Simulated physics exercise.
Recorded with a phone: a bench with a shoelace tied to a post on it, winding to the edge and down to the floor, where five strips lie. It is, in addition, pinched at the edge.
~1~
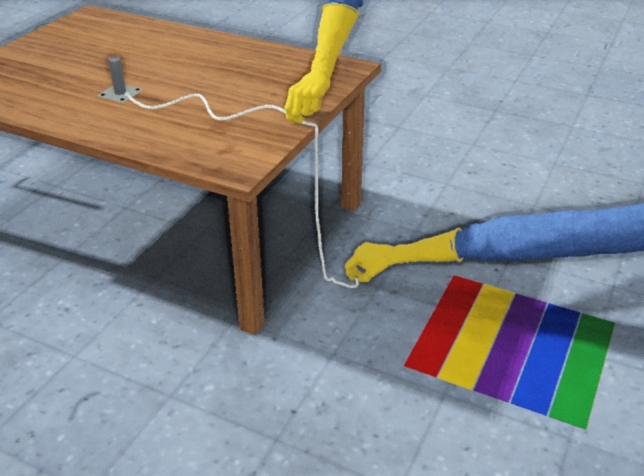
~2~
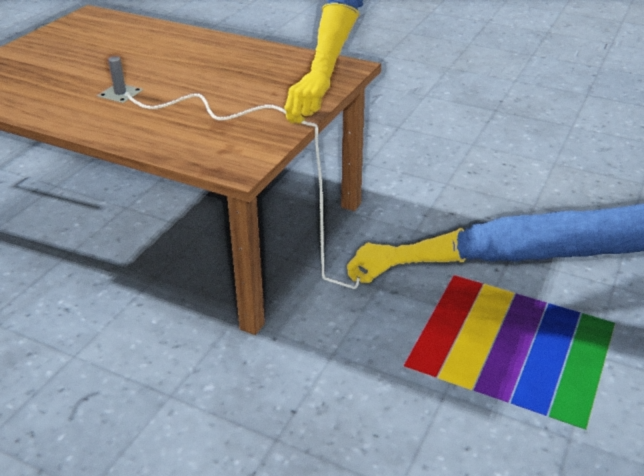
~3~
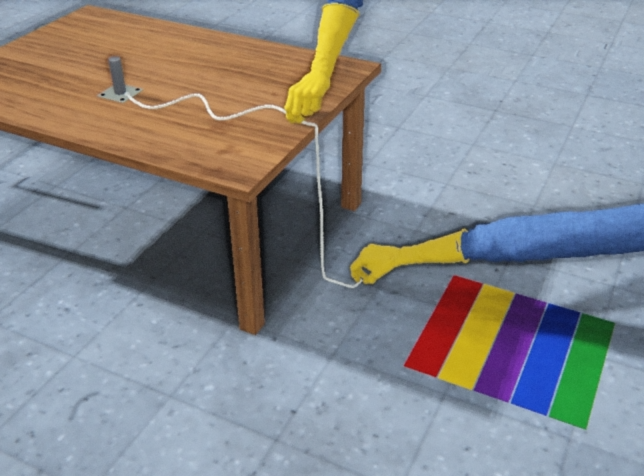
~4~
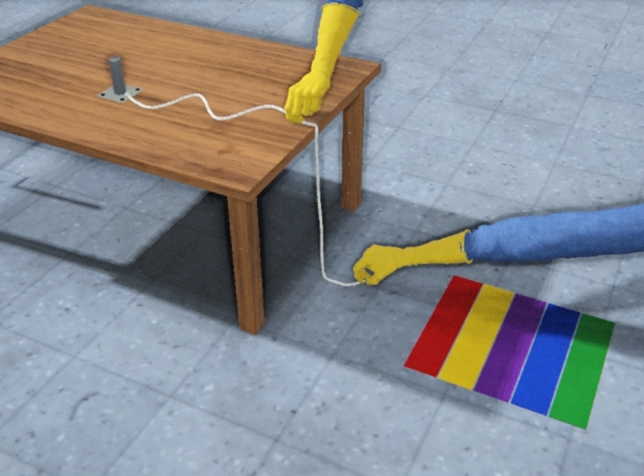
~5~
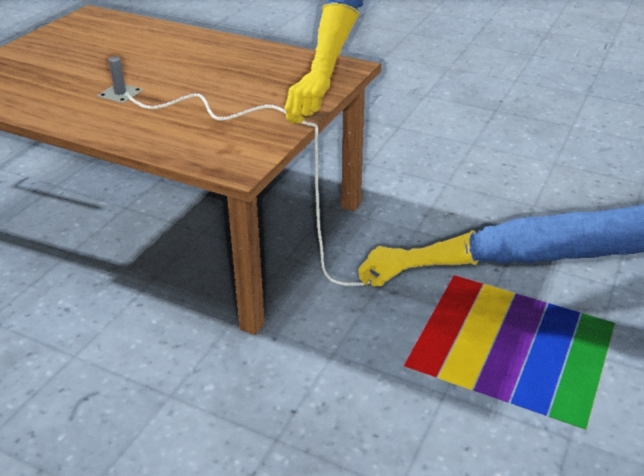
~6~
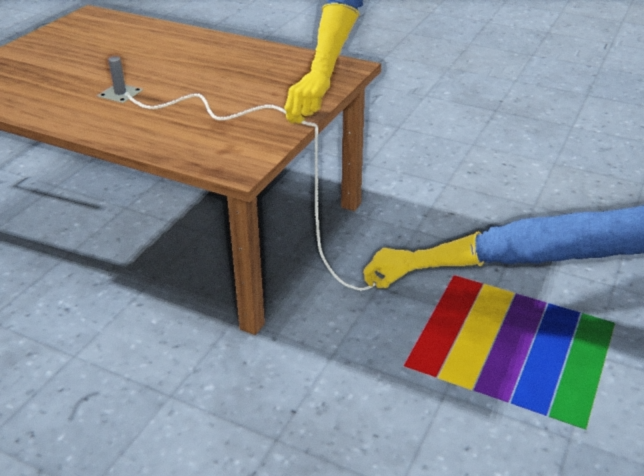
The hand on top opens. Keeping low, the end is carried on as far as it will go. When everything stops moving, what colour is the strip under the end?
The strip under the end is blue.
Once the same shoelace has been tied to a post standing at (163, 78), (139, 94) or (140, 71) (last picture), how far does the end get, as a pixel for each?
Results per try: (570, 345); (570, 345); (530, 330).
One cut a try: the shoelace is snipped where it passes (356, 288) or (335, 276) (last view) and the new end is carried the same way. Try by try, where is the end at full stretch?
Try one: (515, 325); try two: (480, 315).
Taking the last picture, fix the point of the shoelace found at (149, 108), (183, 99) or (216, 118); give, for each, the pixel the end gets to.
First try around (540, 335), second around (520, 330), third around (490, 320).
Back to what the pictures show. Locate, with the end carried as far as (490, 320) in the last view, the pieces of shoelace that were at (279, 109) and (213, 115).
They go to (318, 143) and to (256, 117).
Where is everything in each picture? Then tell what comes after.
In the first frame, end (356, 278); red (429, 353); yellow (464, 365); purple (499, 377); blue (536, 389); green (574, 402).
In the second frame, end (358, 279); shoelace through (145, 107) (206, 103) (257, 109) (316, 132) (321, 199) (323, 260).
In the third frame, end (361, 280).
In the fourth frame, end (365, 281); shoelace through (145, 107) (206, 103) (257, 109) (316, 132) (319, 198) (322, 260).
In the fifth frame, end (370, 282).
In the sixth frame, end (375, 284); shoelace through (145, 107) (206, 103) (257, 109) (316, 132) (316, 197) (324, 260).
Soon after, end near (490, 320); over yellow.
Then, end near (525, 331); over purple.
At full stretch, end near (547, 338); over blue. Over blue.
